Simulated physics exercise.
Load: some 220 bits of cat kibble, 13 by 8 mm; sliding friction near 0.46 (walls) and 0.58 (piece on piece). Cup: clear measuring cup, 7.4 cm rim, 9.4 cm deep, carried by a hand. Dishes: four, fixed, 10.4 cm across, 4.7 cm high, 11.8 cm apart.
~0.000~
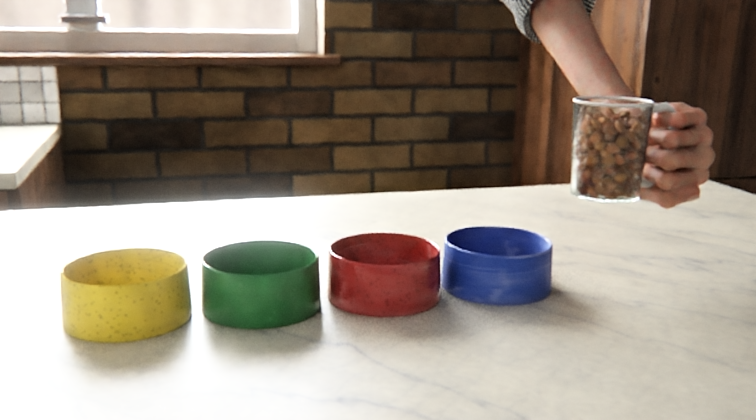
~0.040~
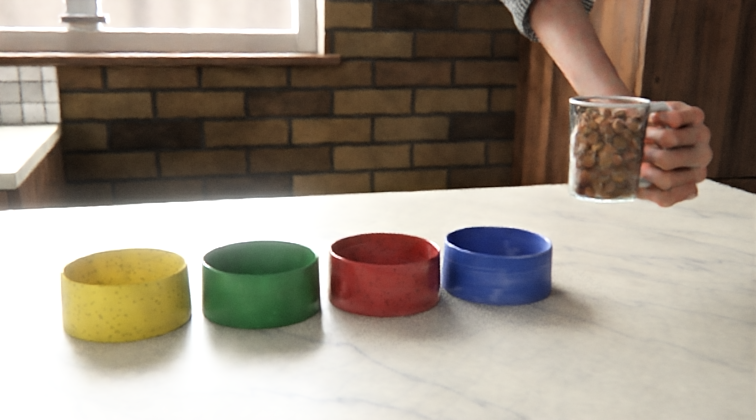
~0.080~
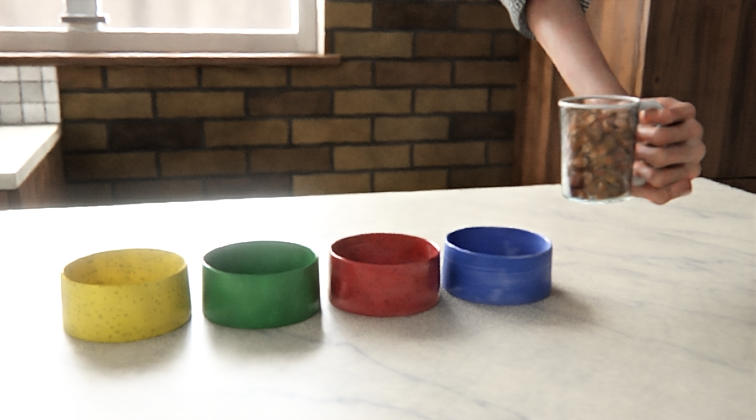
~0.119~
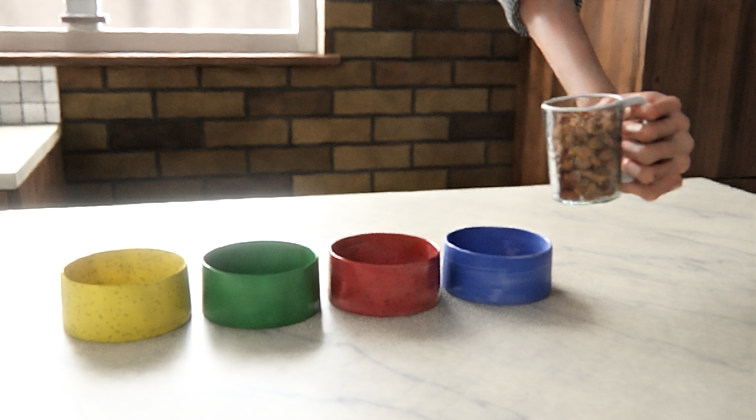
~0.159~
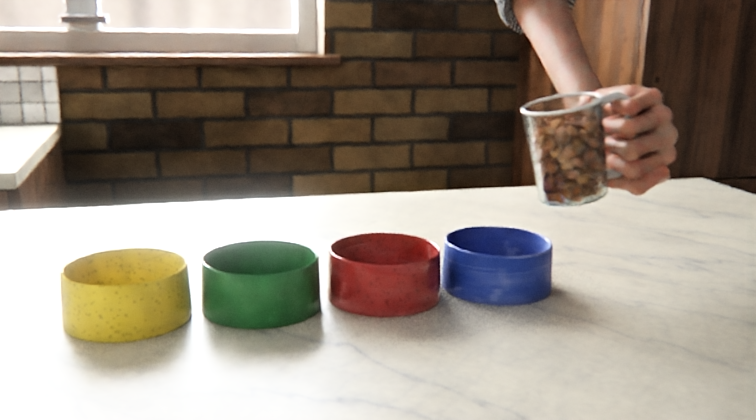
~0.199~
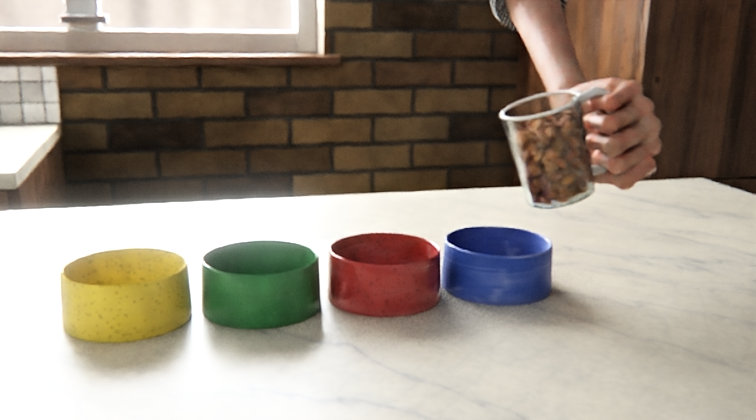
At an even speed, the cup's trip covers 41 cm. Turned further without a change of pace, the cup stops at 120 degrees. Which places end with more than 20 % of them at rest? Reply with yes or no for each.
Red: No, blue: No, green: No, yellow: Yes, counter: No.
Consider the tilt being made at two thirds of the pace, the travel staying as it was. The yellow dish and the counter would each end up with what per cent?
Yellow 100; counter 0.
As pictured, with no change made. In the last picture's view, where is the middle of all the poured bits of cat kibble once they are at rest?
Somewhere near (118, 292) in the last picture.
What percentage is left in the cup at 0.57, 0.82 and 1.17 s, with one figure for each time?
Around 100 per cent at the first moment, 95 at the second and 5 at the third.
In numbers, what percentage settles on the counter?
Near 5 percent, roughly speaking.
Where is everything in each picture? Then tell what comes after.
The first picture shows cup at (609, 148), tilt 0 degrees, lip at (580, 102), moved 0.0 cm; middle of the pieces at (604, 160); blue dish at (498, 241); red dish at (385, 249); green dish at (261, 257); yellow dish at (126, 266).
The second picture shows cup at (606, 149), tilt 1 degrees, lip at (576, 103), moved 0.3 cm; middle of the pieces at (601, 160).
The third picture shows cup at (598, 149), tilt 4 degrees, lip at (565, 105), moved 1.2 cm; middle of the pieces at (594, 160).
The fourth picture shows cup at (584, 149), tilt 8 degrees, lip at (548, 108), moved 2.8 cm; middle of the pieces at (581, 161).
The fifth picture shows cup at (568, 150), tilt 13 degrees, lip at (527, 113), moved 4.6 cm; middle of the pieces at (565, 162).
The sixth picture shows cup at (550, 150), tilt 18 degrees, lip at (506, 118), moved 6.5 cm; middle of the pieces at (549, 162); blue dish at (498, 241); red dish at (385, 249); green dish at (261, 257); yellow dish at (126, 266). The cup turns about 135 degrees a second and travels 47 cm a second.
After 0.57 s, tilt 68 degrees; cup holds 100 %.
After 0.82 s, tilt 101 degrees; cup holds 95 %.
After 1.17 s, tilt 120 degrees; cup holds 5 %, yellow 90 %.
In the end, at 1.8 s, red 0 %, blue 0 %, green 0 %, yellow 95 %, counter 5 %.
